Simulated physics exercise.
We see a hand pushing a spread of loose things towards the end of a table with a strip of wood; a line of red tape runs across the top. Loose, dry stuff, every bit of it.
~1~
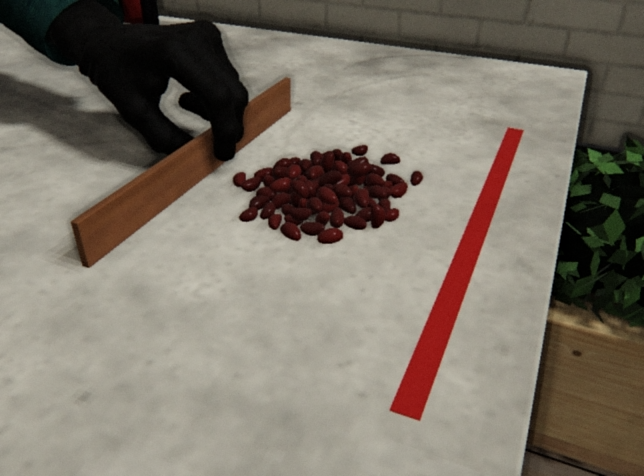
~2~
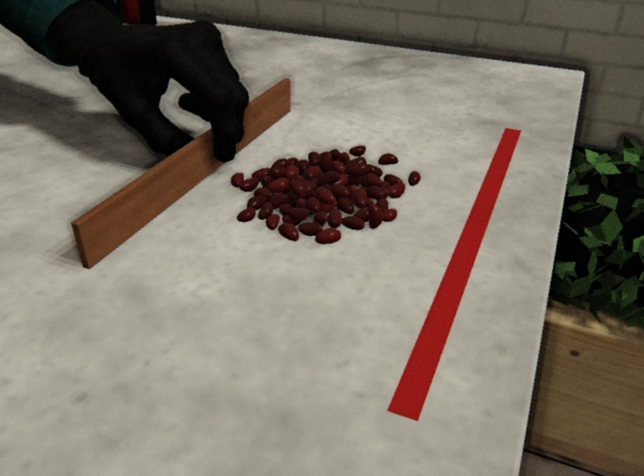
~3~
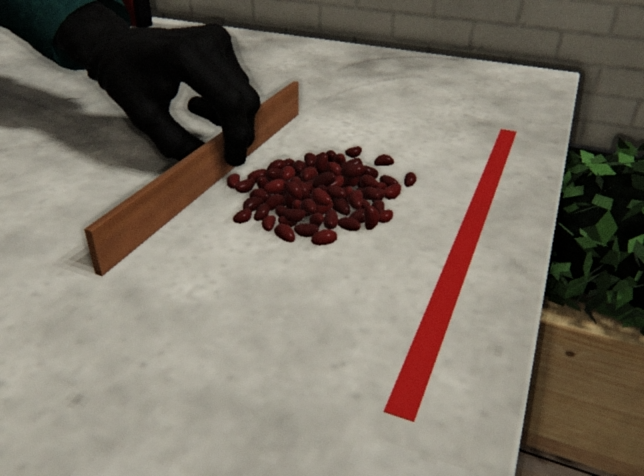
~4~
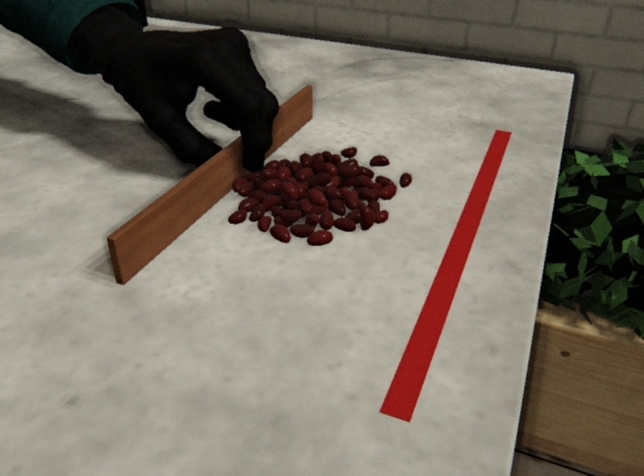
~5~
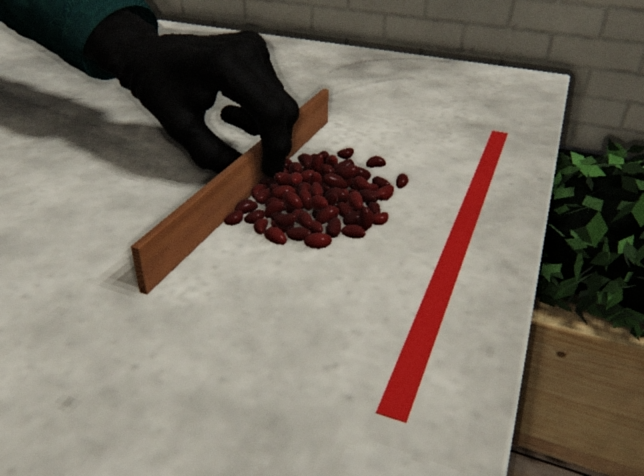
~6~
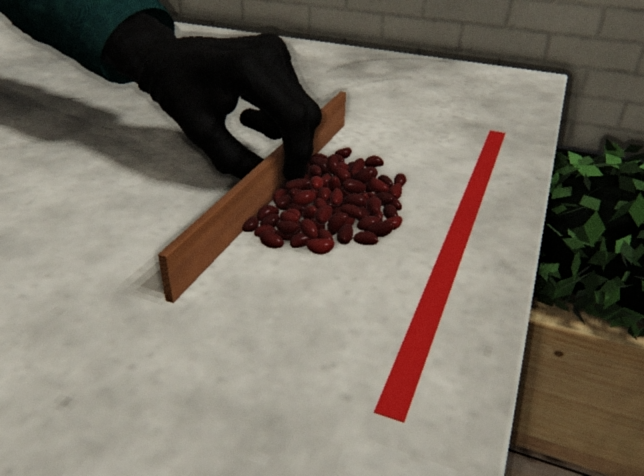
The clip shows a gloved hand holding a wooden strip upright on a pale tabletop, at first barely moving, then sliding it right into a heap of dark red beans and pushing them a little closer to a line of red tape.
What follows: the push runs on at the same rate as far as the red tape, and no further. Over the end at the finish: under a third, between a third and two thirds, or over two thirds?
The part that goes over is one-third to two-thirds.
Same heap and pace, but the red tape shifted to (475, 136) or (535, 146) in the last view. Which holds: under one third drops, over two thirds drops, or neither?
The first position gives under a third, the second gives beyond two thirds.
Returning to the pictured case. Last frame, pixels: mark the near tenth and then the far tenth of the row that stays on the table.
Note: Pixels (480, 308) and (514, 186), in that order.
Soon after the last picture, strip of wood still moving, near (376, 172); heap all on the table, its front near (488, 242).
A little later, strip of wood stopped at the red tape; heap about a third over the edge.
At rest, strip of wood stopped at the red tape; heap about a third over the edge.
